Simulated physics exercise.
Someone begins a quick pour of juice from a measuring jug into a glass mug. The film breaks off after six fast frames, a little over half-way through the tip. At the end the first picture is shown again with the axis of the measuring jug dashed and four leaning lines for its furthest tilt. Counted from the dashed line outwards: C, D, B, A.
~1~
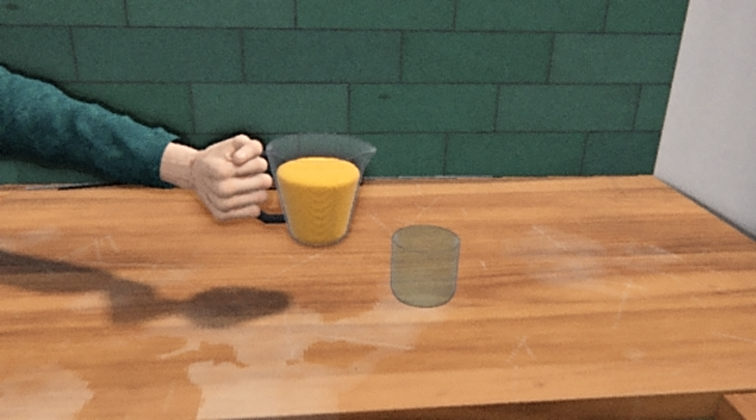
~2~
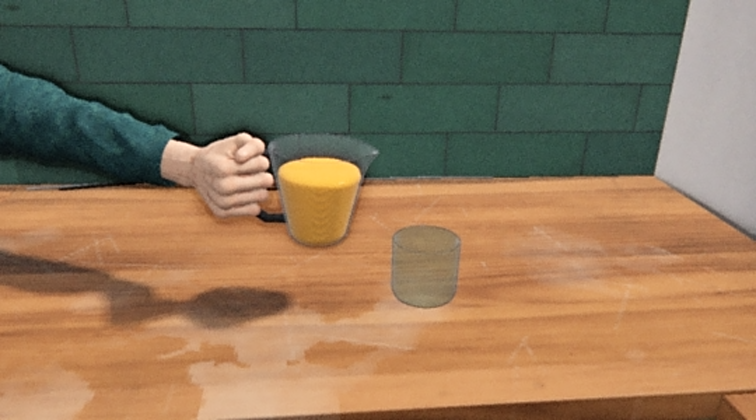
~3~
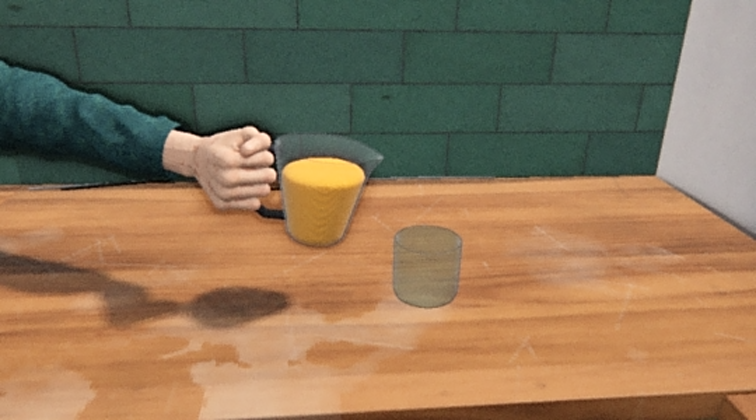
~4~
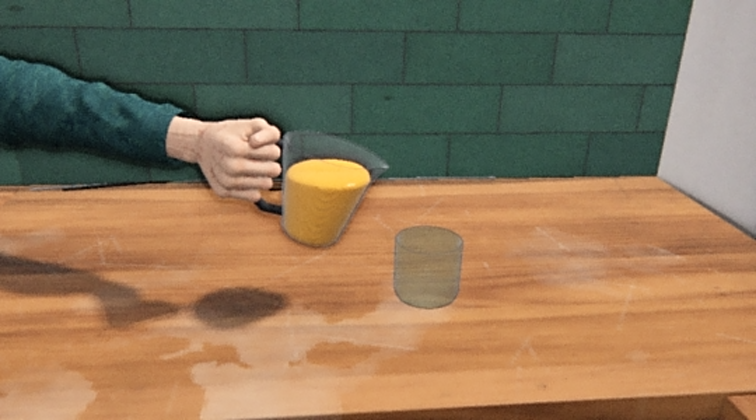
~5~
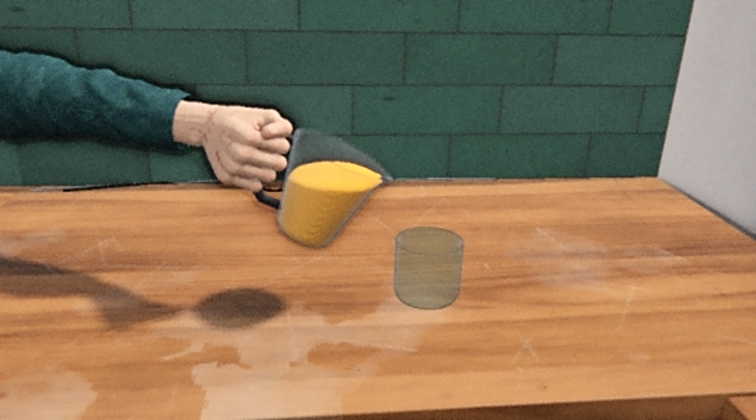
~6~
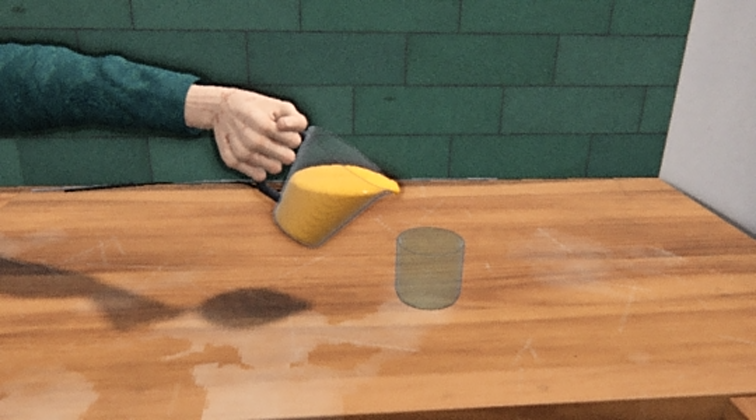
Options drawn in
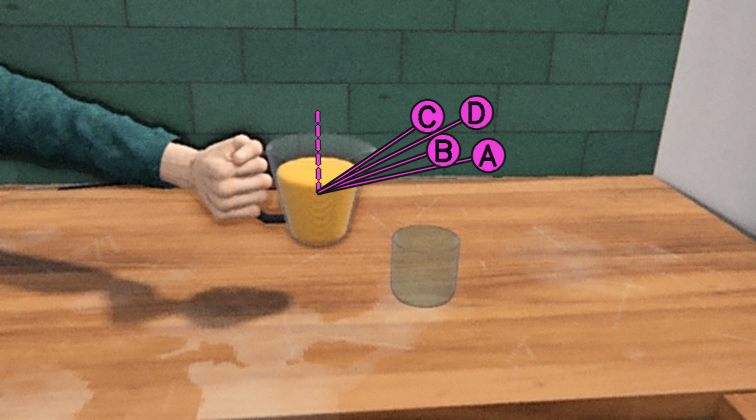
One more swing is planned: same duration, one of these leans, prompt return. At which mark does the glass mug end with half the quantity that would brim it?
C is best.
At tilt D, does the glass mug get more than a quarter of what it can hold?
Yes, clearly.
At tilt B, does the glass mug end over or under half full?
Over.
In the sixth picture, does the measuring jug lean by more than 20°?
Yes, it does.
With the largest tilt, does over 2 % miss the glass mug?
Yes, it does.
On the marked copy, A at (472, 158); B at (426, 154); C at (414, 127); D at (461, 120).
Choosing A, the glass mug ends with about 70 % of what it can hold; 27 % of the juice is spilt.
Choosing B, the glass mug ends with about 82 % of what it can hold; 4 % of the juice is spilt.
Choosing C, the glass mug ends with about 48 % of what it can hold.
Choosing D, the glass mug ends with about 67 % of what it can hold.
